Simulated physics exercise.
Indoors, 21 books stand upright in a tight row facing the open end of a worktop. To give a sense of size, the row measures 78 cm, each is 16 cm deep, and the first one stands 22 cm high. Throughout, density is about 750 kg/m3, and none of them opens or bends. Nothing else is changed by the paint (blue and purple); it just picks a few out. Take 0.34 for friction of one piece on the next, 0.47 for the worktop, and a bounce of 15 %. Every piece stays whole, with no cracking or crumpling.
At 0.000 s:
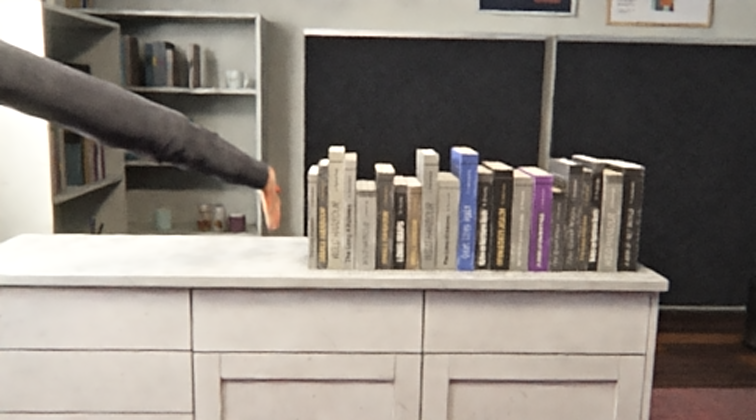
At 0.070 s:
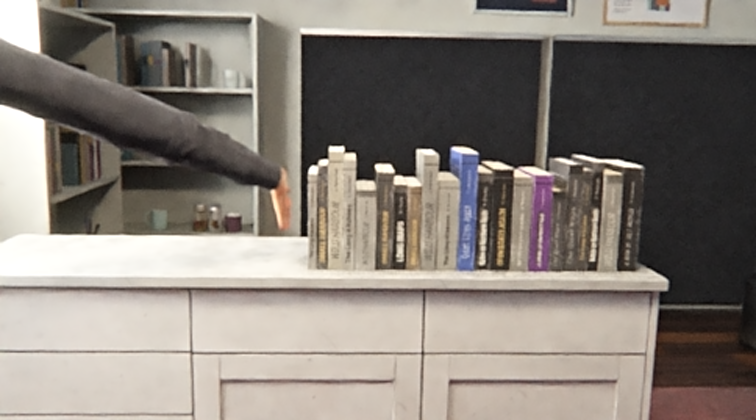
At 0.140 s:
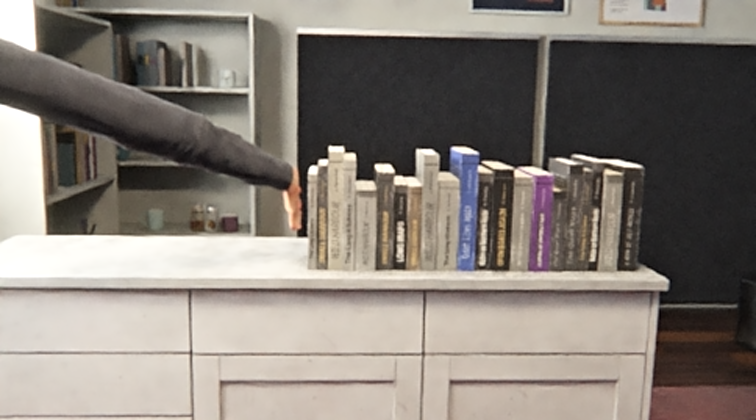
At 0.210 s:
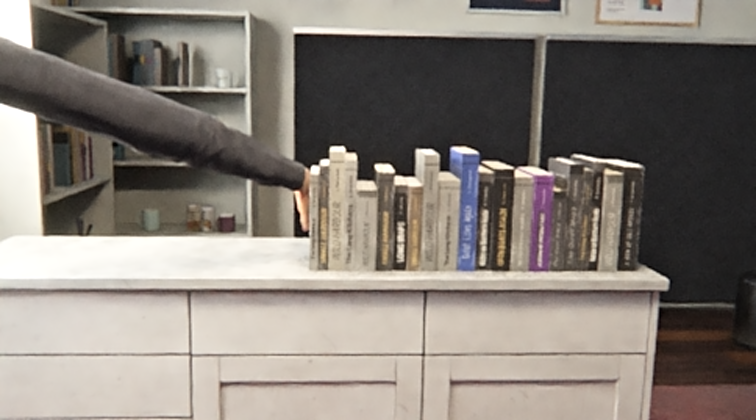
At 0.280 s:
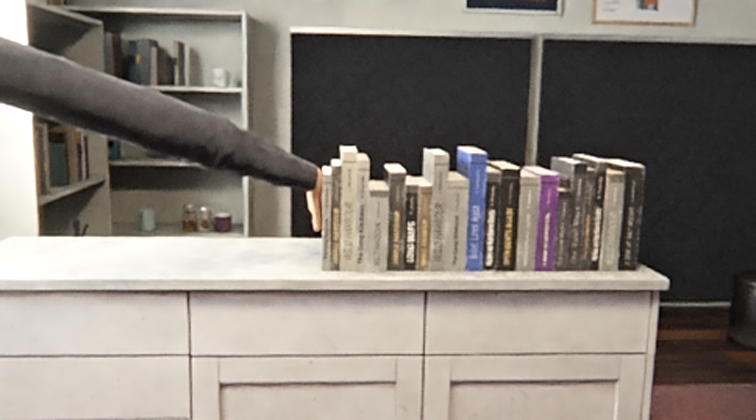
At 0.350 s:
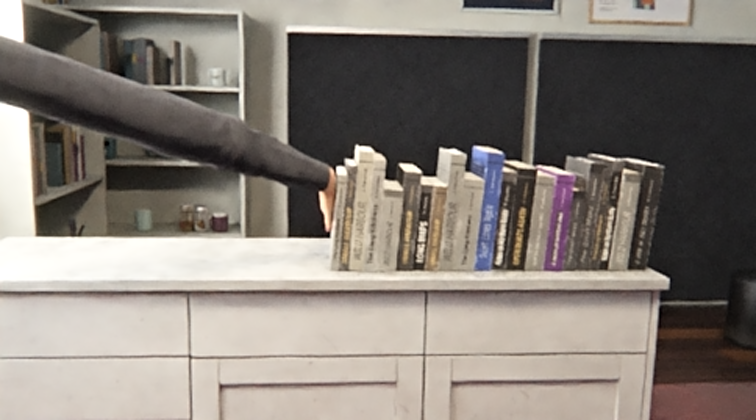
On a white cabinet in a room with shelves and dark panels, a dark-sleeved arm reaches in from the left and pushes the end of a row of upright books, which shift slightly rightward and begin leaning right.
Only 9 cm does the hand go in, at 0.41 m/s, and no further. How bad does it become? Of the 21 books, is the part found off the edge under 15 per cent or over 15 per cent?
The part found off the edge is upwards of 15 per cent.
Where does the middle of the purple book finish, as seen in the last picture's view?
Check around (611, 242) in the last image.
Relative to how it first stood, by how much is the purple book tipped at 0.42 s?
Roughly 10 degrees.
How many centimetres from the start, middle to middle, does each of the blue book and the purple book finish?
Moved: Blue 10, purple 20.
After 0.42 s, none of the 21 books off the edge, 21 disturbed; purple book 8° from how it stood; blue book 8° from how it stood.
After 0.76 s, 1 of the 21 books off the edge; purple book 17° from how it stood; blue book 17° from how it stood.
After 1.12 s, 4 of the 21 books off the edge; purple book 22° from how it stood; blue book 17° from how it stood.
After 1.36 s, 5 of the 21 books off the edge; purple book 62° from how it stood; blue book 17° from how it stood.
In the end (1.8 s), 5 of the 21 books off the edge; purple book on its side; blue book 17° from how it stood. That is 24 per cent. From the last view, middles, purple book near (611, 242), blue book near (505, 208).
